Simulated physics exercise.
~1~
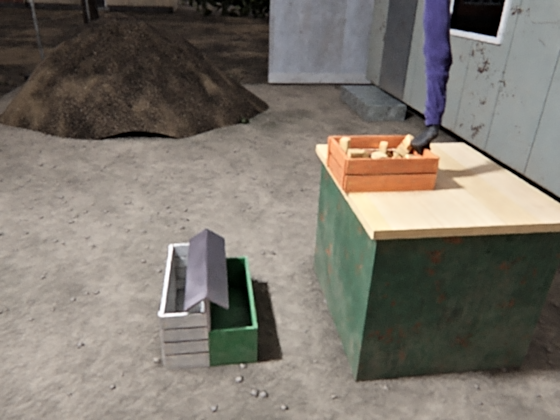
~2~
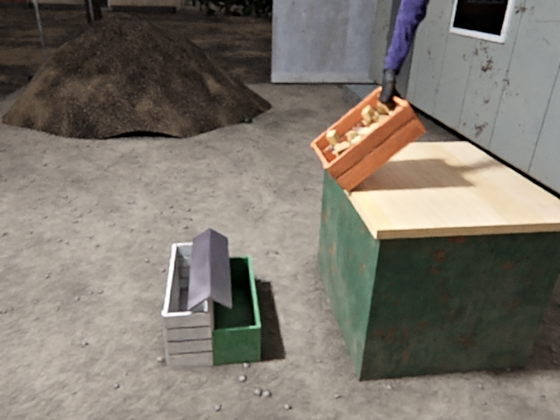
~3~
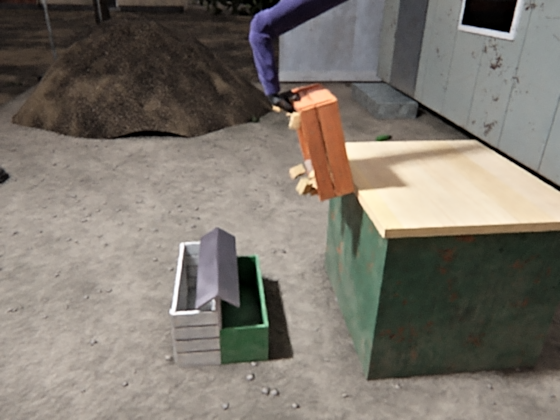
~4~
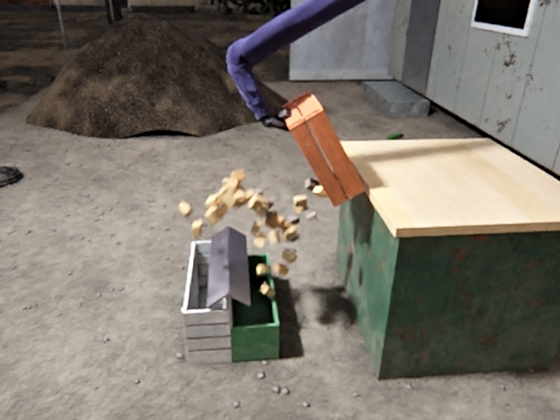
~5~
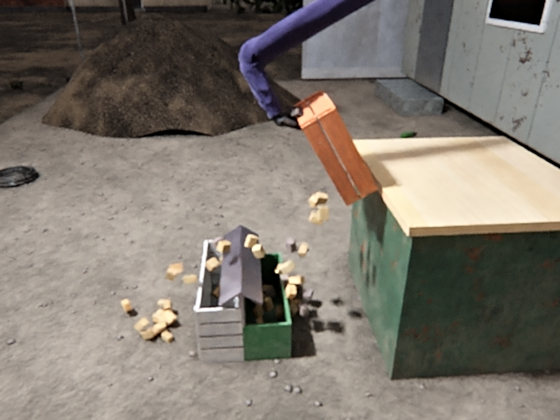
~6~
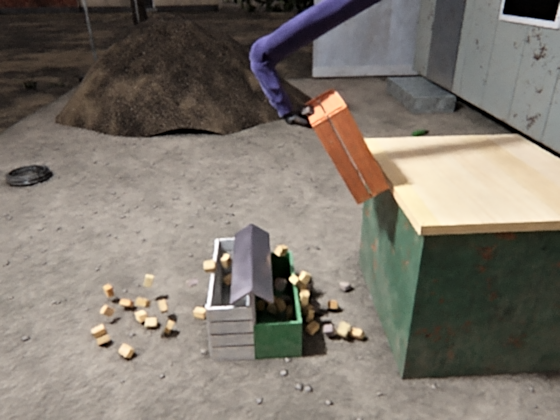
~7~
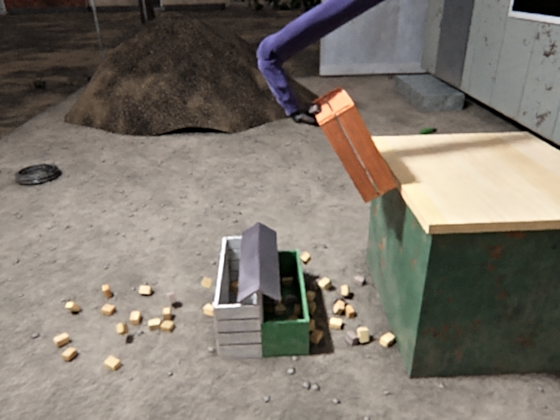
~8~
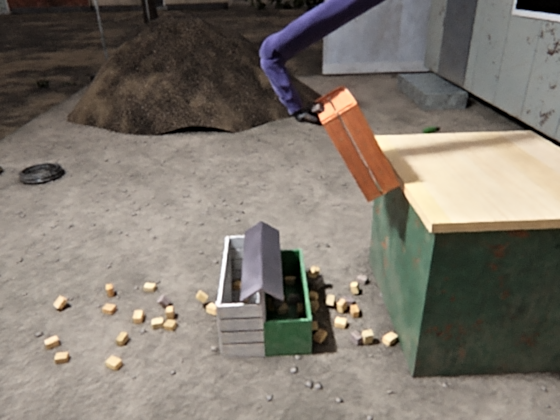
The video shows a purple arm tipping an orange crate of small wooden blocks over a bench's edge, spilling them toward a white box and green tote divided by a dark peaked ridge; some land inside, but many scatter on the ground to both sides, and the crate stays tilted.
